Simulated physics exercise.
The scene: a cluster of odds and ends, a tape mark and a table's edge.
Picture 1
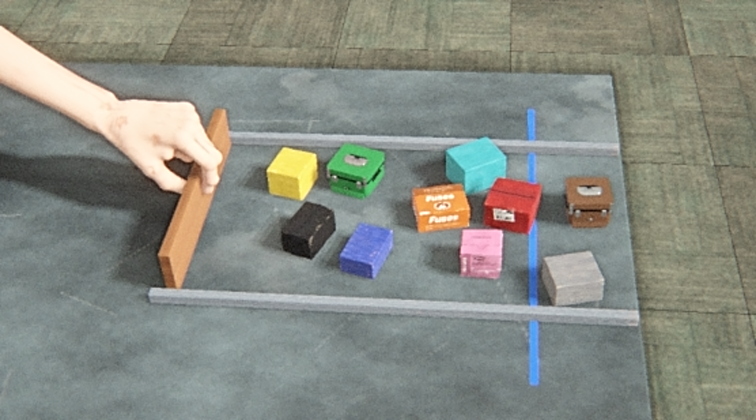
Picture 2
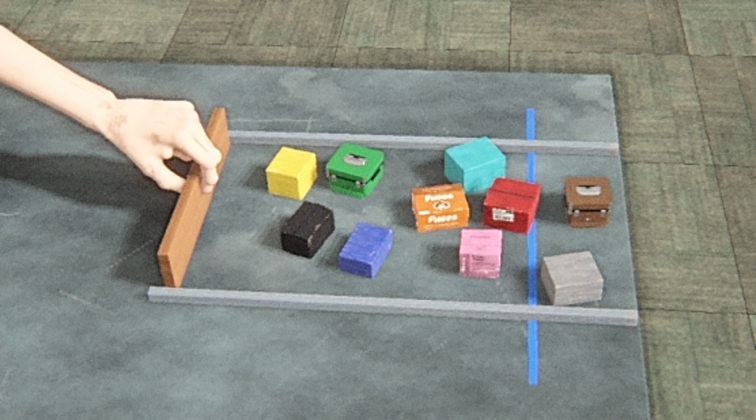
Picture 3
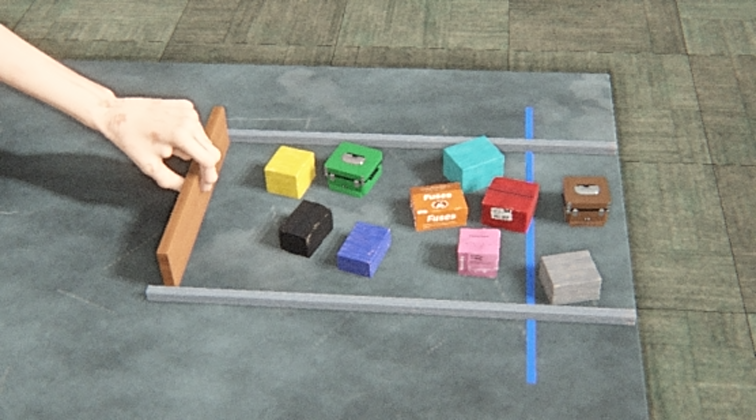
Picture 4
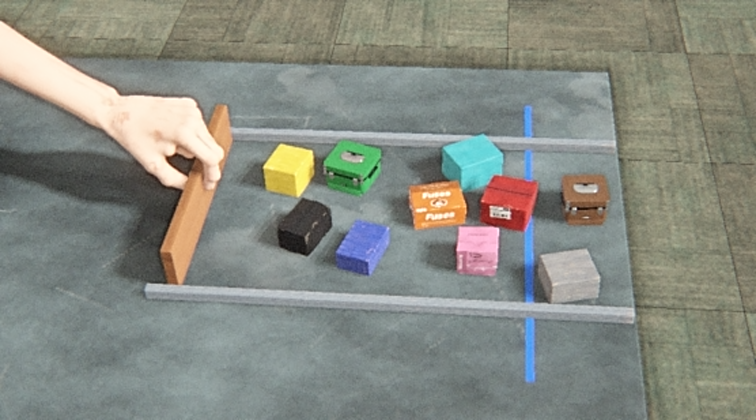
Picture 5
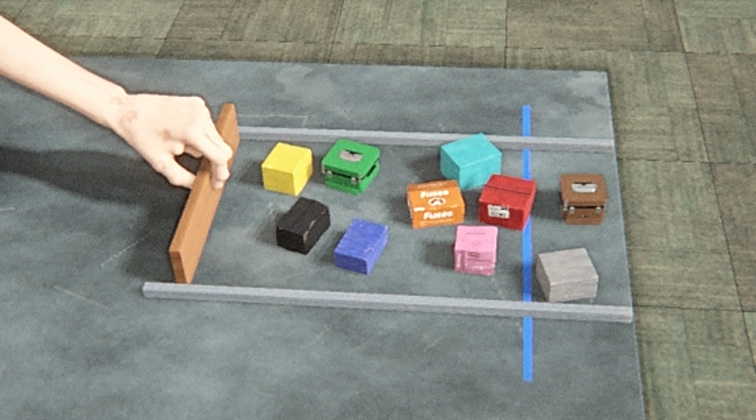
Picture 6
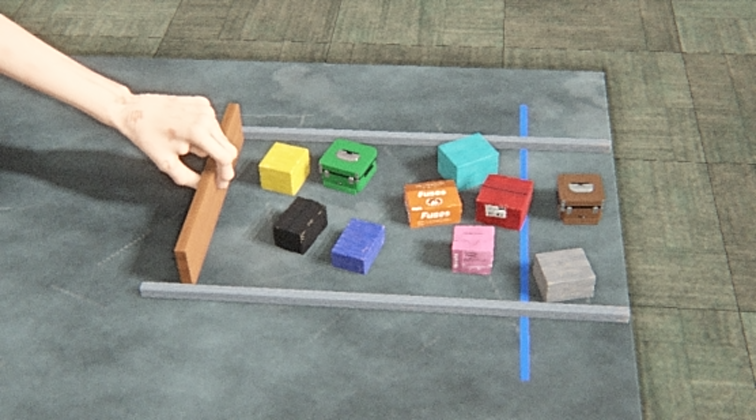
Hand shifting a wooden board slightly right between two rails, the scattered coloured blocks ahead of it staying untouched.
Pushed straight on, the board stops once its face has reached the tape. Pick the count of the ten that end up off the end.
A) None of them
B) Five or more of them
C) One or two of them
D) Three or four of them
Three or four of them (D).
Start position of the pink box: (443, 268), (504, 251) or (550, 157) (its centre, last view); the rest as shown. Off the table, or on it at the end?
Order of tries: On, on, off.
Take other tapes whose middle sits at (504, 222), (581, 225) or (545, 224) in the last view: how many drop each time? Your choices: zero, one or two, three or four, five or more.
Place by place, the answers come out as just one or two; five or more; three to four.
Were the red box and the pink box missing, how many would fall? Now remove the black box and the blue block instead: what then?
Result: 2 in the first case, with 2 in the second.
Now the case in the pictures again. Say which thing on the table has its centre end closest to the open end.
That's the grey block.
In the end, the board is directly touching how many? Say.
At rest, 3 are in contact.
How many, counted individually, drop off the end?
The exact number is 3.
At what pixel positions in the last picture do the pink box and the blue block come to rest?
The pink box settles near (587, 244); as for the blue block, near (552, 281).
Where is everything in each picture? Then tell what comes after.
Brown case (588, 202); grey block (572, 279); red box (512, 206); board (198, 195); tape (532, 227), in the first frame.
Grey block (571, 278); turquoise block (475, 166), in the second frame.
Red box (510, 204); yellow block (290, 172), in the third frame.
Brown case (584, 199); black box (305, 227), in the fourth frame.
Grey block (567, 275); board (208, 190), in the fifth frame.
Brown case (580, 199); grey block (564, 275); red box (504, 201); board (212, 190); tape (524, 222), in the sixth frame.
Early on, none off yet; brown case at rest near (580, 199); grey block at rest near (564, 275); red box at rest near (504, 201).
A while later, none off yet; brown case travelled about its own width near (625, 194); grey block at rest near (565, 275); red box travelled well along near (580, 200).
Finally, the number that fall off is three or four; lost, turquoise block, red box and brown case.
